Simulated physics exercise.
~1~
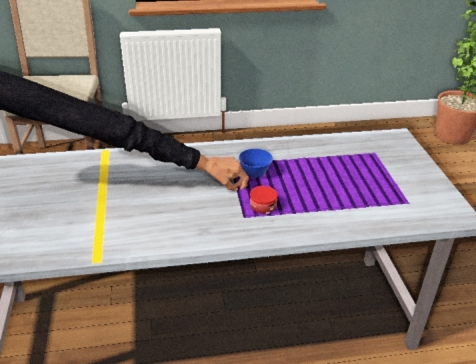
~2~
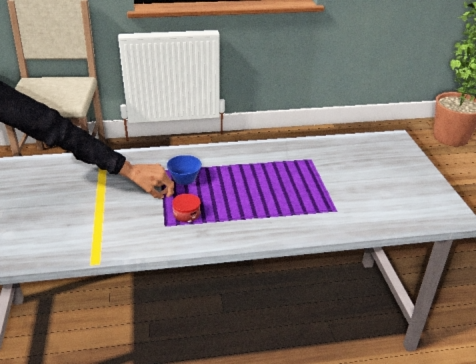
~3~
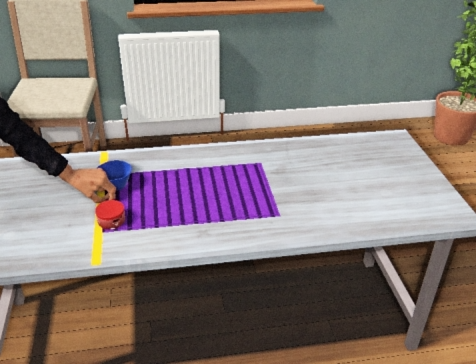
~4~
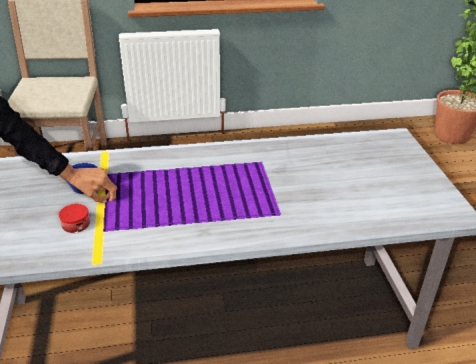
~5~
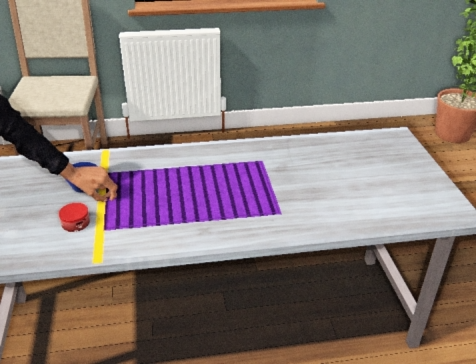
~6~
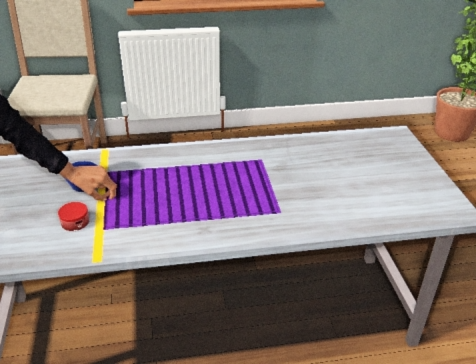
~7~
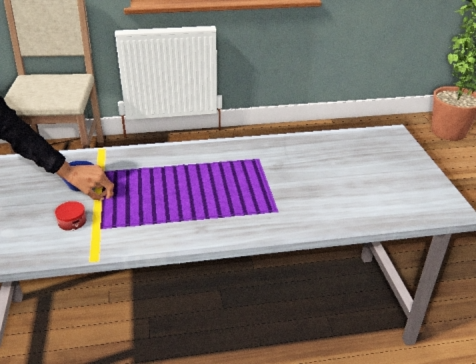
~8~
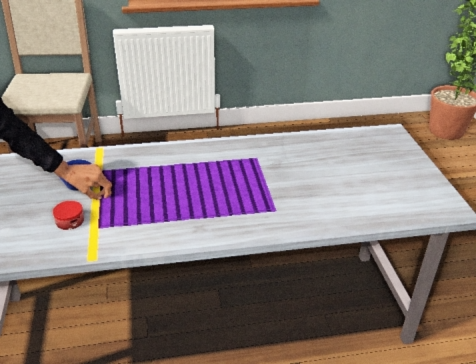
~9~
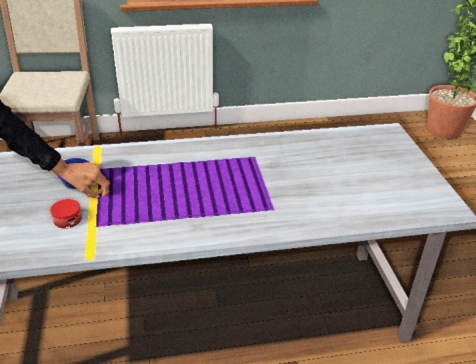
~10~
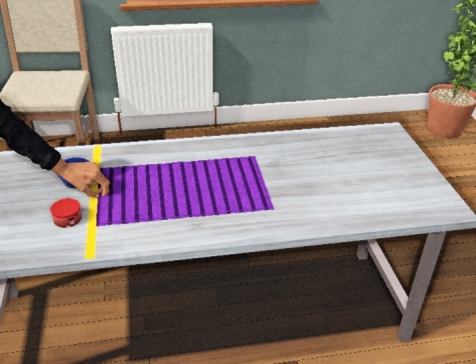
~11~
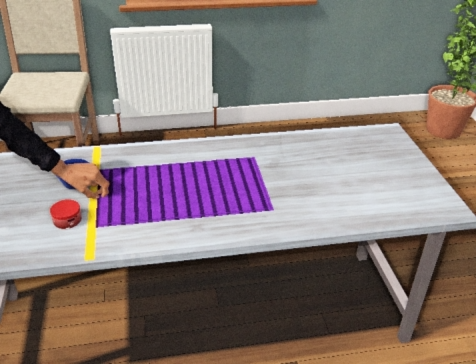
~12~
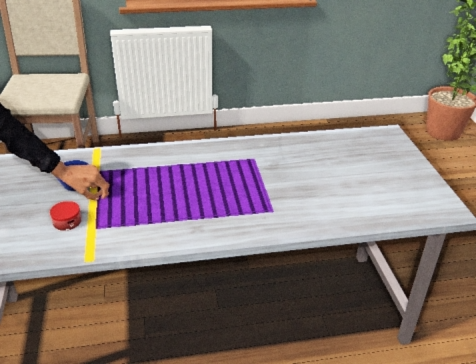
The clip shows a hand pulling a purple pillow case left along a table with a blue bowl and a red tub on it, then stopping at the yellow tape, where both containers slide off the cloth's leading edge and come to rest just beyond it.
